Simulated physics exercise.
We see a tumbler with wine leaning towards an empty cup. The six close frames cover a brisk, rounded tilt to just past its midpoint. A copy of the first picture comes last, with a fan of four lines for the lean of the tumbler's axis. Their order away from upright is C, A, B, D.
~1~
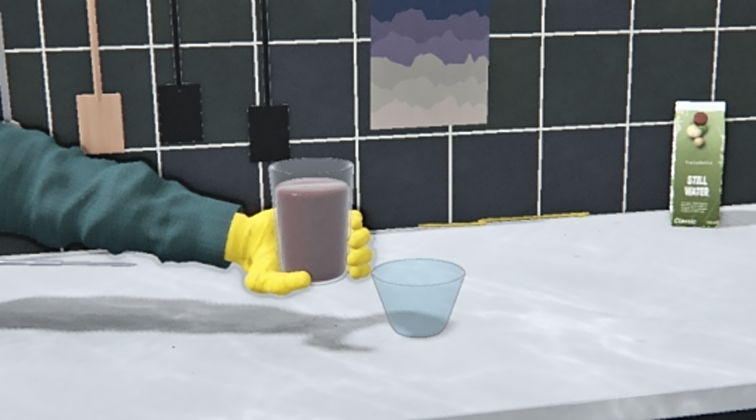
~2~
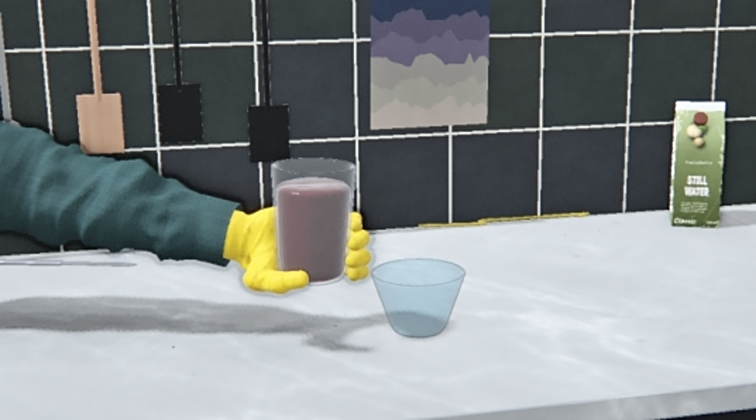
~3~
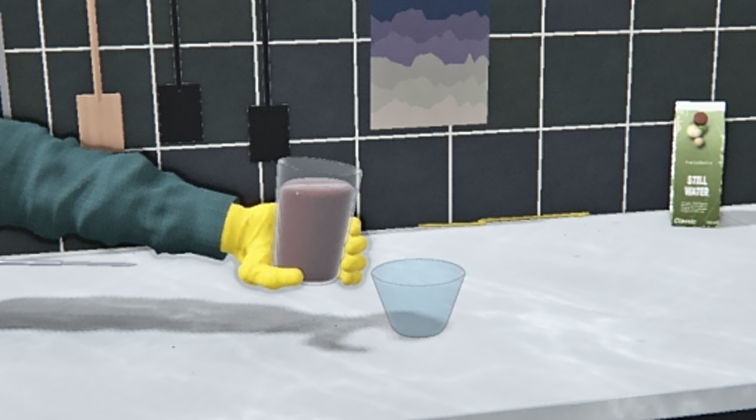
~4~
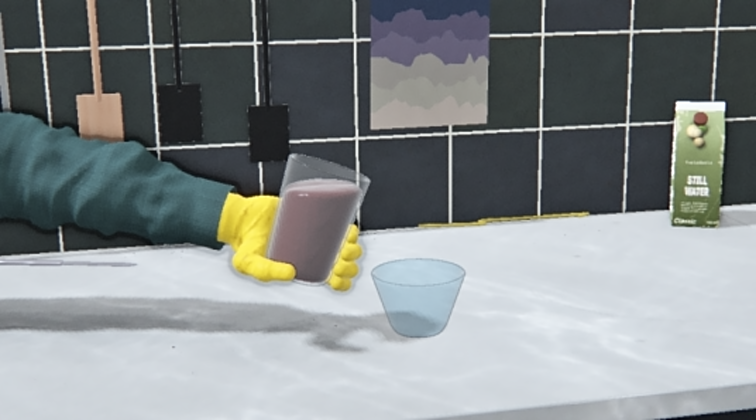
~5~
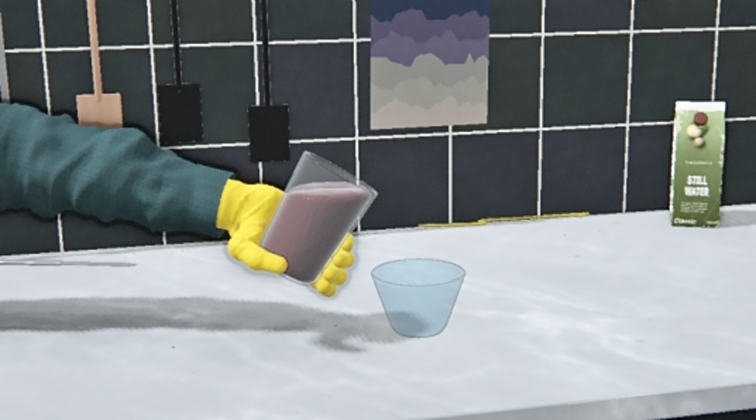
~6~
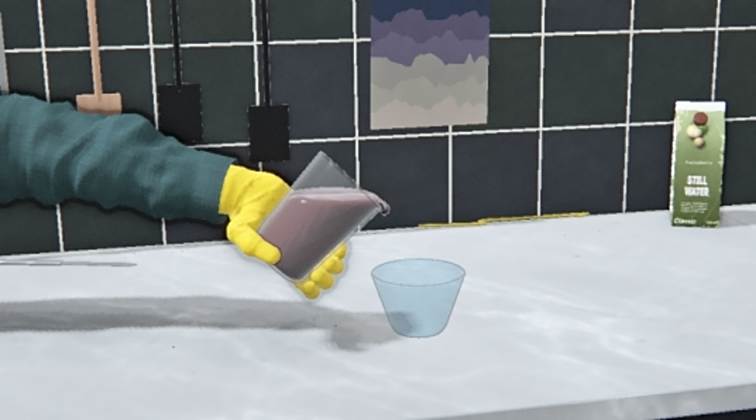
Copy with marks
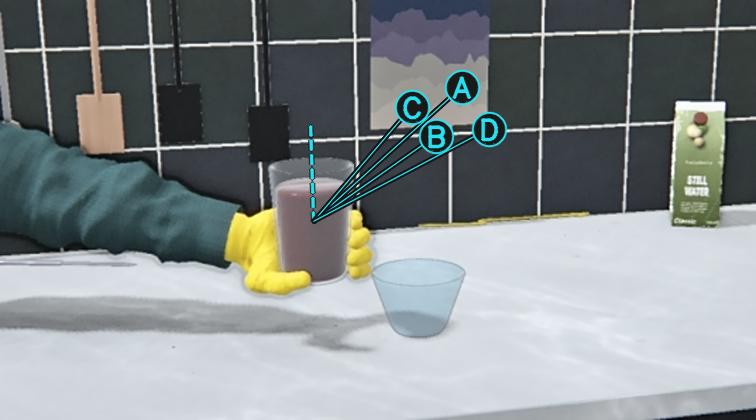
A white marble kitchen counter stands against a dark tiled wall, seen from the front and slightly above by a still camera. A yellow-gloved hand in a green sleeve holds a clear tumbler of dull purplish liquid, left of an empty pale blue cup, with utensils and a cloud print behind and a green carton at right. The hand tilts the tumbler rightward, slowly then further, until liquid slips over its lip.
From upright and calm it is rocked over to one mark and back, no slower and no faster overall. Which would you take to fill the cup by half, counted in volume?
D works best here.
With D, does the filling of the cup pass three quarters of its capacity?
No.
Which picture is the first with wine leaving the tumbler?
Picture 6.
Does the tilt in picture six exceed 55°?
No.
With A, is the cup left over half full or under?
Under half.
On the marked copy, A at (449, 98); B at (422, 145); C at (400, 119); D at (473, 136).
If A is chosen, the cup ends with about 21 % of what it can hold.
If B is chosen, the cup ends with about 34 % of what it can hold.
If C is chosen, the cup ends with about 9 % of what it can hold.
If D is chosen, the cup ends with about 50 % of what it can hold.
